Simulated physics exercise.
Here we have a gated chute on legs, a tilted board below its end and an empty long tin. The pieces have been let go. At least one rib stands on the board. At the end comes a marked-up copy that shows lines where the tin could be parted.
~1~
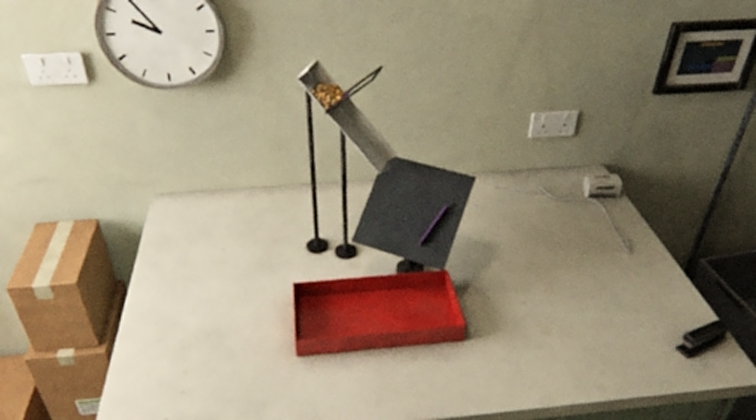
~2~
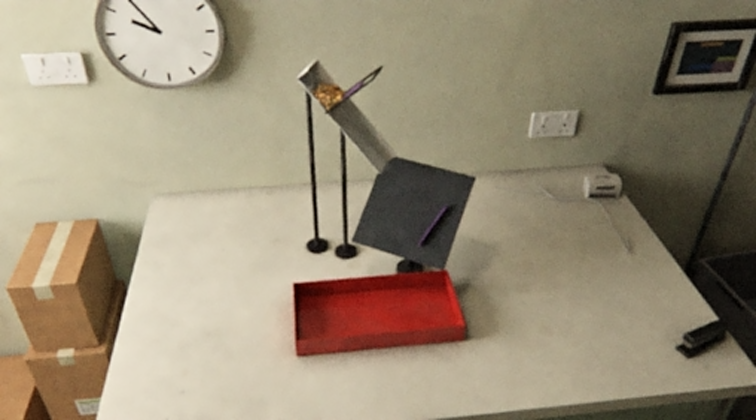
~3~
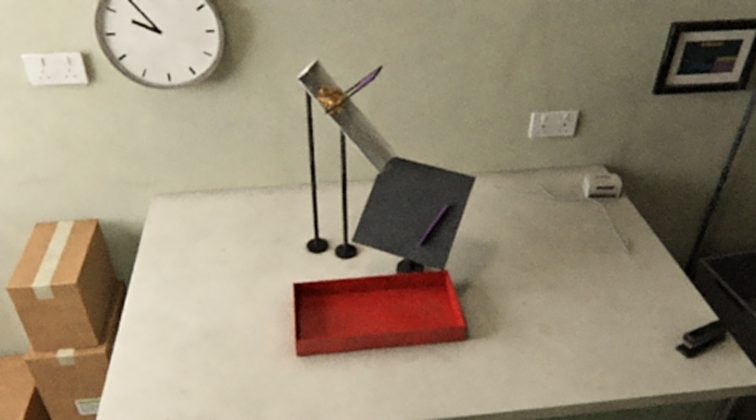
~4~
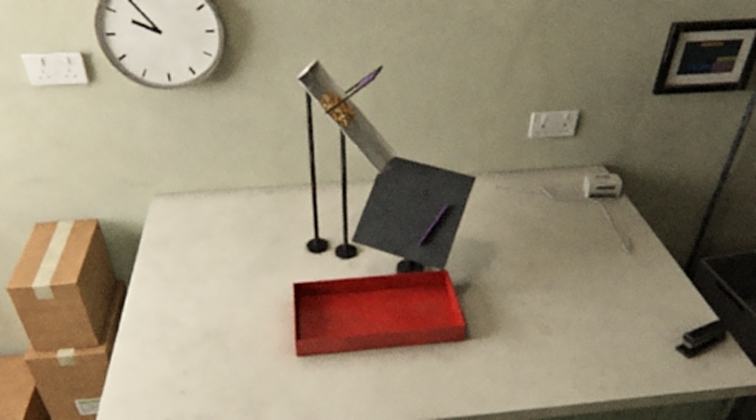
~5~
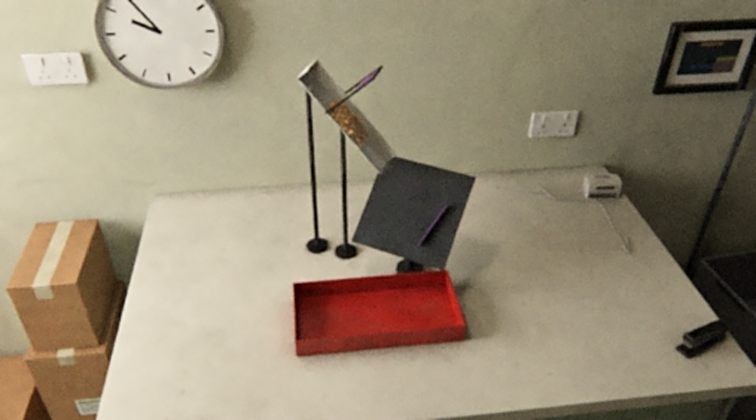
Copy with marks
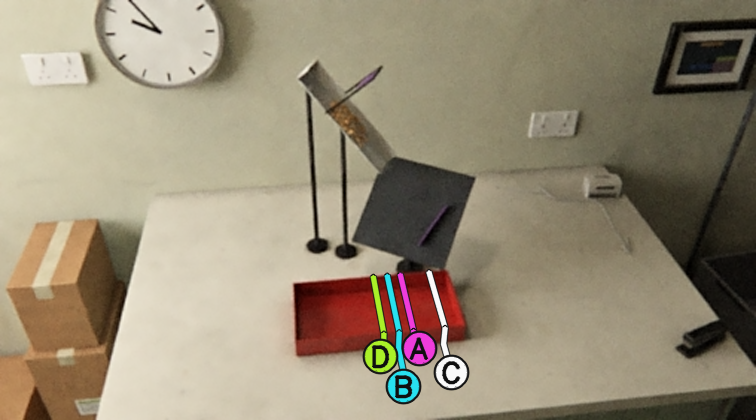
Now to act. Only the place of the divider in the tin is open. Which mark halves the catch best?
It is B.
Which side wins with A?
Left.
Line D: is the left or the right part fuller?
Right.
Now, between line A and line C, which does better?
A.
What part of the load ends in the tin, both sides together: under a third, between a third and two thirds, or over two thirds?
Over two thirds.
On the marked copy, line A crosses the front rim at (413, 330); line B crosses the front rim at (399, 331); line C crosses the front rim at (444, 327); line D crosses the front rim at (383, 333).
For line A, of what is caught, most on the left of the divider, a small part on the right.
For line B, of what is caught, about half on the left of the divider, about half on the right.
For line C, of what is caught, nearly all on the left of the divider, a stray few on the right.
For line D, of what is caught, a small part on the left of the divider, nearly all on the right.
